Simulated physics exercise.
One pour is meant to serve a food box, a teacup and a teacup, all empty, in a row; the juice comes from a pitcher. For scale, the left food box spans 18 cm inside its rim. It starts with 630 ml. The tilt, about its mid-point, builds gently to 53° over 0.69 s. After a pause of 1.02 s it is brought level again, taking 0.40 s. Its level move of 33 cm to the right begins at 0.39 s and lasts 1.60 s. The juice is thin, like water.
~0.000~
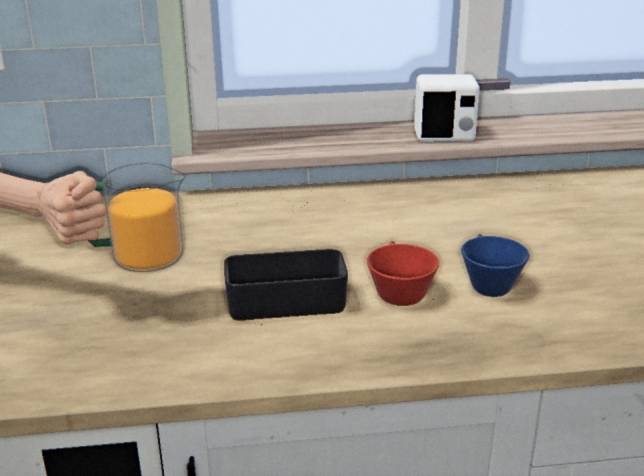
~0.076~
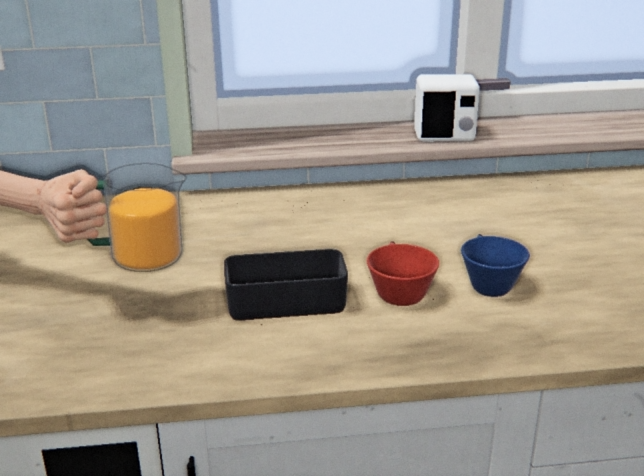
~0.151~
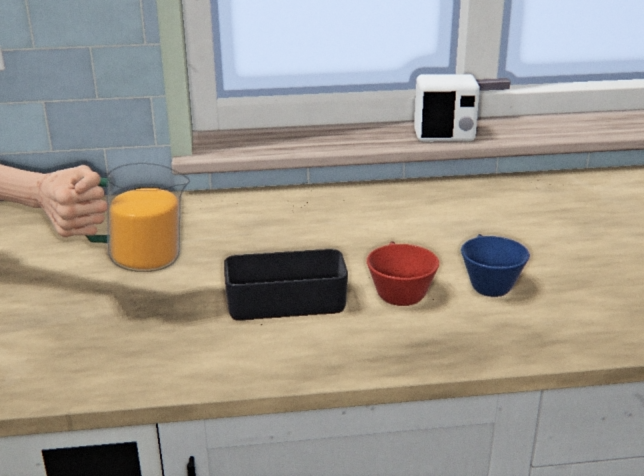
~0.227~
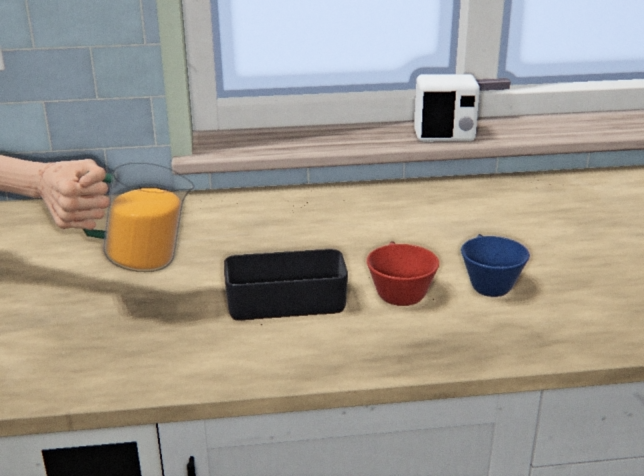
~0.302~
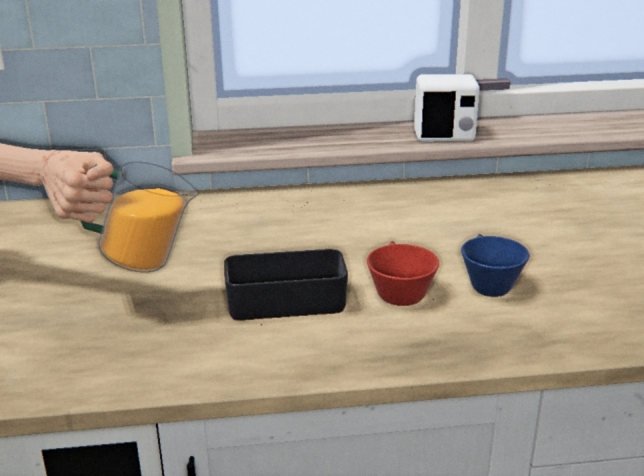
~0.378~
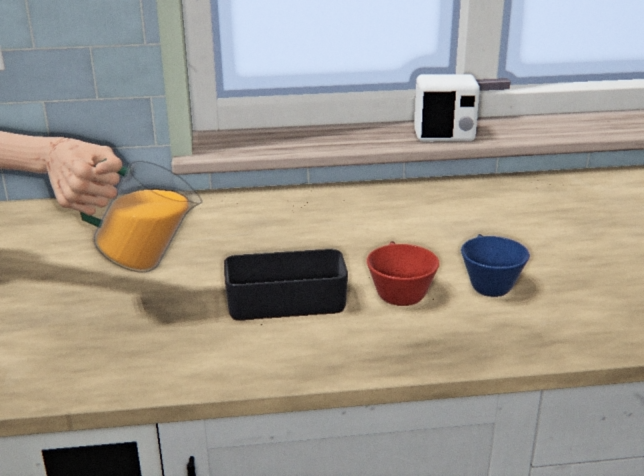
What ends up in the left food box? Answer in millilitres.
The left food box gets about 90 ml.
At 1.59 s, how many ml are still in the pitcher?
About 470 ml.
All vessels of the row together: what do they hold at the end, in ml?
Close to 130 ml.
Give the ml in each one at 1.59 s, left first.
Roughly 80 ml left, 20 ml middle, 0 ml right.
Then, 0.86 s in, the tilt is 53° and from the left they hold 30 ml, 0 ml, 0 ml, the pitcher 565 ml, and 0 ml is on the worktop.
Then, 1.22 s in, the tilt is 53° and from the left they hold 85 ml, 0 ml, 0 ml, the pitcher 515 ml, and 0 ml is on the worktop.
Then, 1.59 s in, the tilt is 53° and from the left they hold 85 ml, 25 ml, 0 ml, the pitcher 470 ml, and 20 ml is on the worktop.
Then, 1.99 s in, the tilt is 11° and from the left they hold 85 ml, 40 ml, 0 ml, the pitcher 445 ml, and 50 ml is on the worktop.
Finally, from the left they hold 85 ml, 40 ml, 0 ml, the pitcher 445 ml, and 55 ml is on the worktop.
